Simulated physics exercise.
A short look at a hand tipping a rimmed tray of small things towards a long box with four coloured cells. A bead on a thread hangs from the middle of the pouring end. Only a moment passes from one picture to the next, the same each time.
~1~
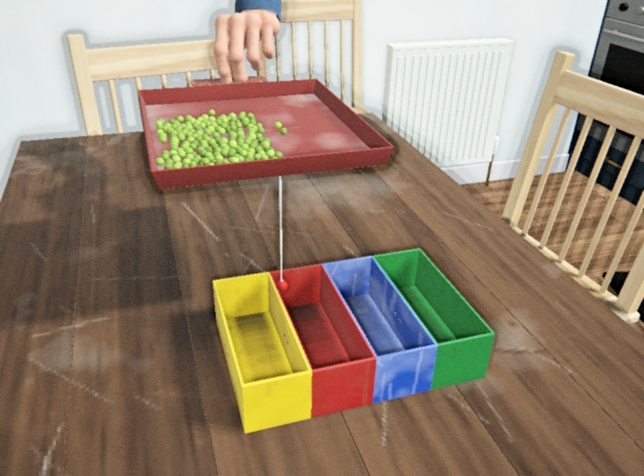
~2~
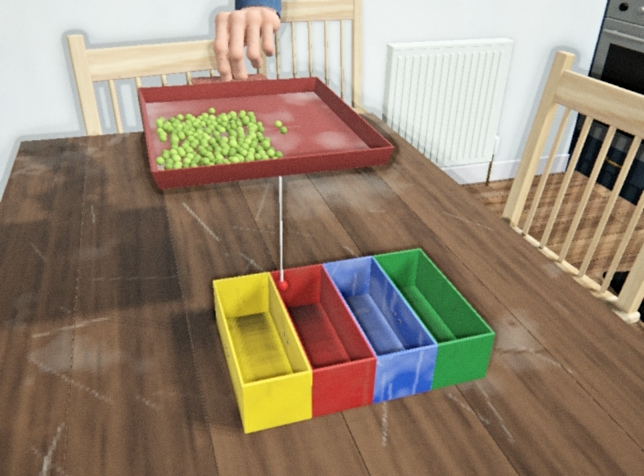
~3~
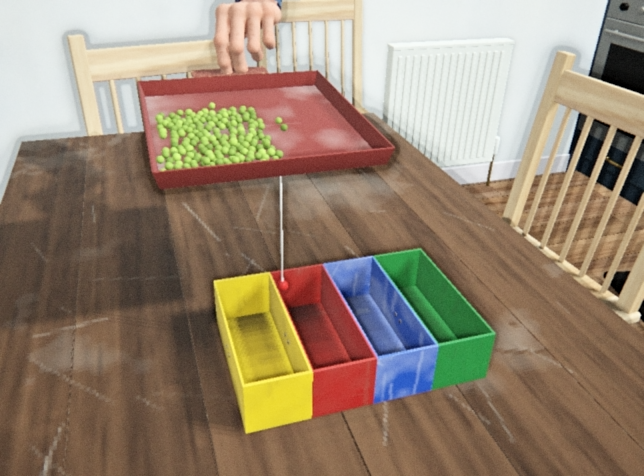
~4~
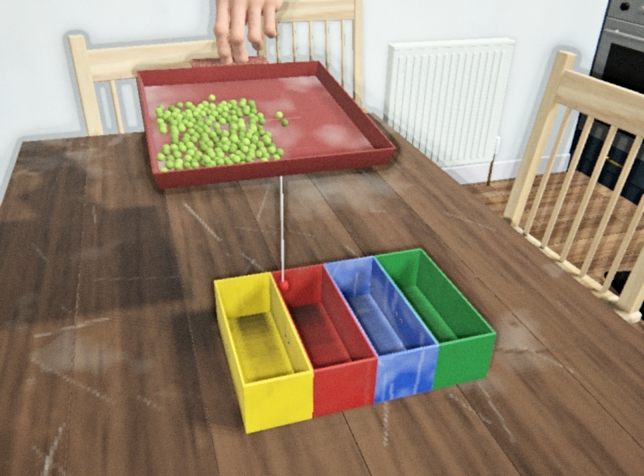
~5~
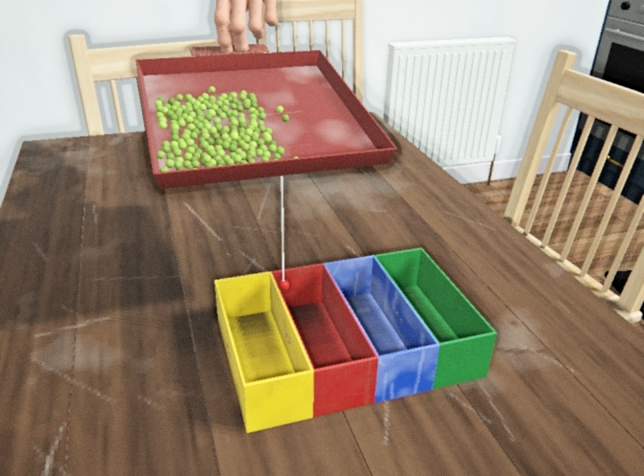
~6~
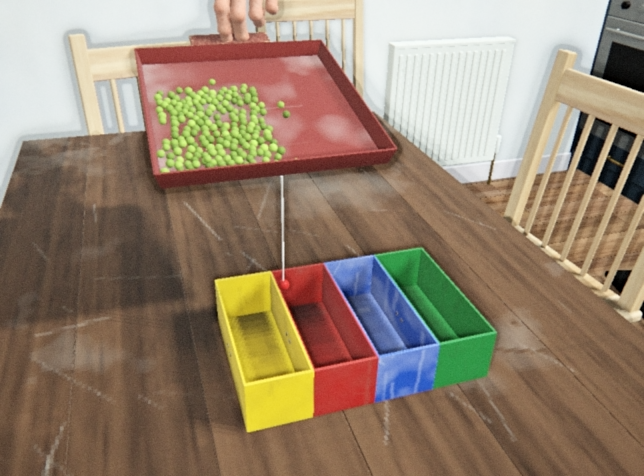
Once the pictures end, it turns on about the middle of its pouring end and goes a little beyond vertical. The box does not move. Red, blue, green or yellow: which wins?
The yellow one ends fullest.
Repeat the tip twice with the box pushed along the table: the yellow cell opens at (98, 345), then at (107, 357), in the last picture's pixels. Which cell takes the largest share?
The first try: The cell in blue. The second: The cell in blue.
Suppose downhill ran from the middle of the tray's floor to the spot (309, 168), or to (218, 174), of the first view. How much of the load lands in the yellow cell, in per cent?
In turn 10 and 0 in a hundred.
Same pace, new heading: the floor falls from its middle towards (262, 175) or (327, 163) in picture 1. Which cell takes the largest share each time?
The first try: The cell in yellow. The second: The blue cell.
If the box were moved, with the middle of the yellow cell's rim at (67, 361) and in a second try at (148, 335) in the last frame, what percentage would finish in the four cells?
Roughly 80 per cent, and 100 per cent.
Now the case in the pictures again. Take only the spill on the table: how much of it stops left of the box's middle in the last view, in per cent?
Close to 100 per cent.
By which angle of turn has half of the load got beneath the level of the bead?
Near 90 degrees.
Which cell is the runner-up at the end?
Second comes the cell in red.
Soon after the last picture, tray tipped steeply; all on the tray.
A little later, tray tipped right over; a small part on the tray; about a quarter in the yellow cell; a small part in the red cell; a stray few in the blue cell; about half falling or outside the box.
Later still, tray tipped past a quarter turn; about a third in the yellow cell; about a quarter in the red cell; a small part in the blue cell; about a quarter falling or outside the box.
At rest, tray tipped past a quarter turn; about a third in the yellow cell; about a quarter in the red cell; a small part in the blue cell; none in the green cell; about a quarter outside the box.
